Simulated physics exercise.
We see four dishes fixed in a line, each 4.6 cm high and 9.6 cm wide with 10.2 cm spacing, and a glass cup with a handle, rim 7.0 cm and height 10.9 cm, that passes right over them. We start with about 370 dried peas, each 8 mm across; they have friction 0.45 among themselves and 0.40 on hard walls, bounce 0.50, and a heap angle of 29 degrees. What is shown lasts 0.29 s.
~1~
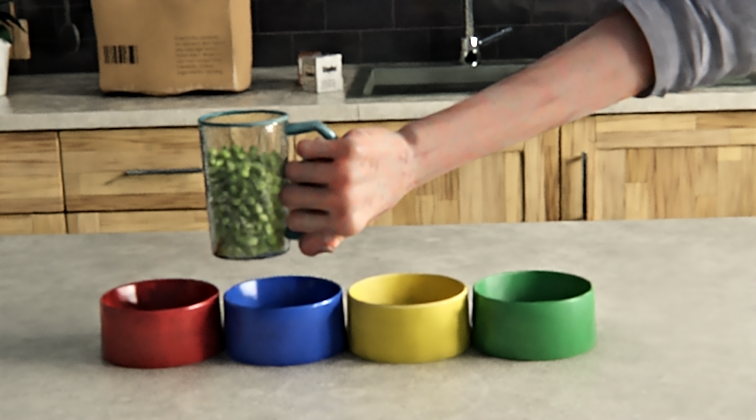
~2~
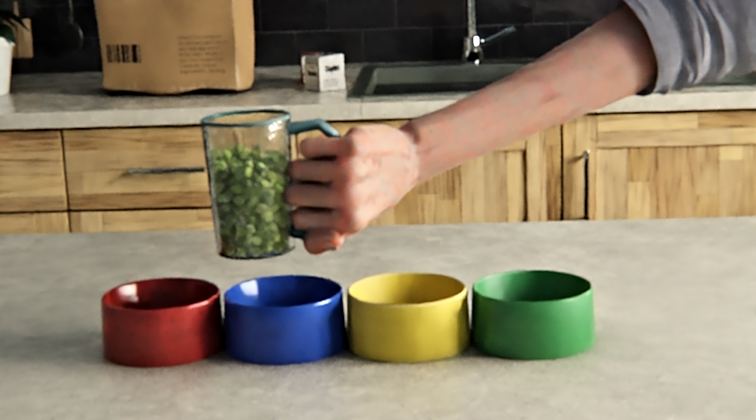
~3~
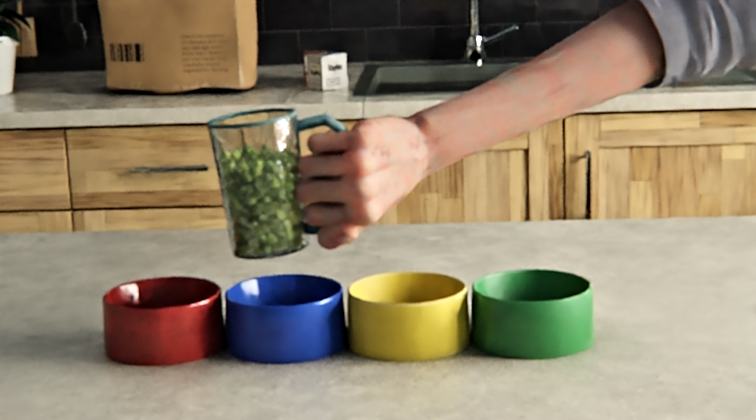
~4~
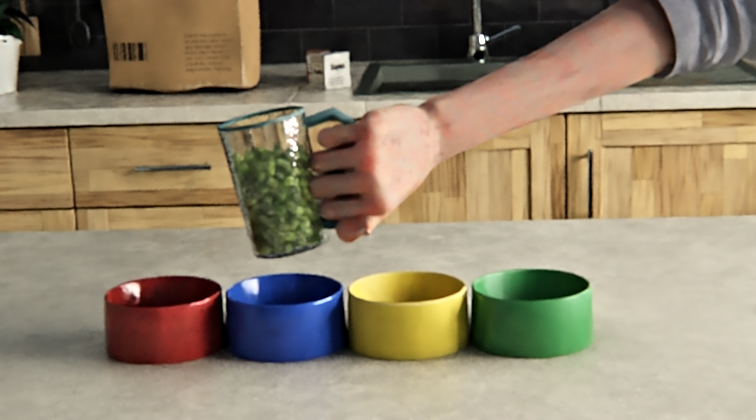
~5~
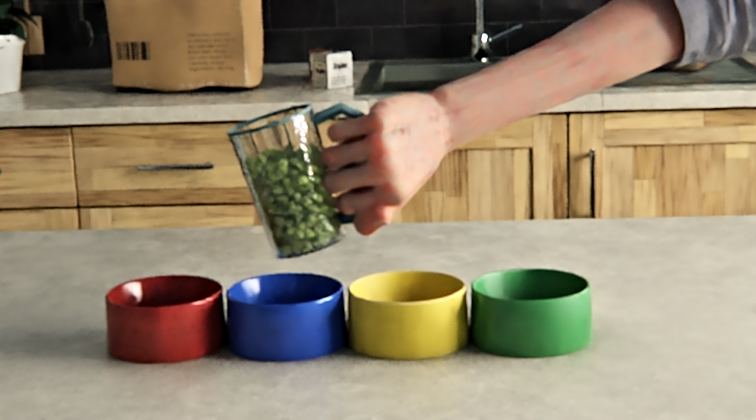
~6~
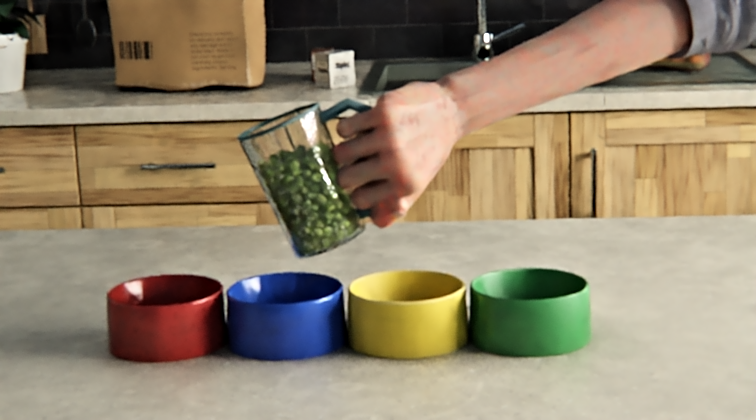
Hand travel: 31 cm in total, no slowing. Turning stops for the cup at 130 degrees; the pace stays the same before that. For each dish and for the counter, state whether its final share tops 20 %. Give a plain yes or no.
Red dish - no, blue dish - no, green dish - yes, yellow dish - no, counter - no.
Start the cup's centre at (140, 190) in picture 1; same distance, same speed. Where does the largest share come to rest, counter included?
I'd say yellow collects the most.
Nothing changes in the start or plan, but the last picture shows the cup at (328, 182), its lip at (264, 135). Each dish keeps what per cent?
Red: 0 / blue: 0 / green: 100 / yellow: 0.
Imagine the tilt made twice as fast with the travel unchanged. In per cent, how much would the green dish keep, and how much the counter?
I'd say green ends at 0 while the counter ends at 0.
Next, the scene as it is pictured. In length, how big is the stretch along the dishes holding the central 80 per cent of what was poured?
Length: Approx. 6 cm.
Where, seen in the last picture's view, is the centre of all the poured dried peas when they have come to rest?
I'd put it at about (531, 312).
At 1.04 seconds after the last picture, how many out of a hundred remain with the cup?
About 85 per cent.
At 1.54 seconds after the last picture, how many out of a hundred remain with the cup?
Roughly 0 per cent of the load.
Then, 0.62 s after the last picture, tilt 76 degrees; cup holds 100 %.
Then, 1.04 s after the last picture, tilt 114 degrees; cup holds 85 %, green 10 %, yellow 5 %.
Then, 1.54 s after the last picture, tilt 130 degrees; cup holds 0 %, green 95 %, yellow 5 %.
In the end, red 0 %, blue 0 %, green 95 %, yellow 5 %, counter 0 %.
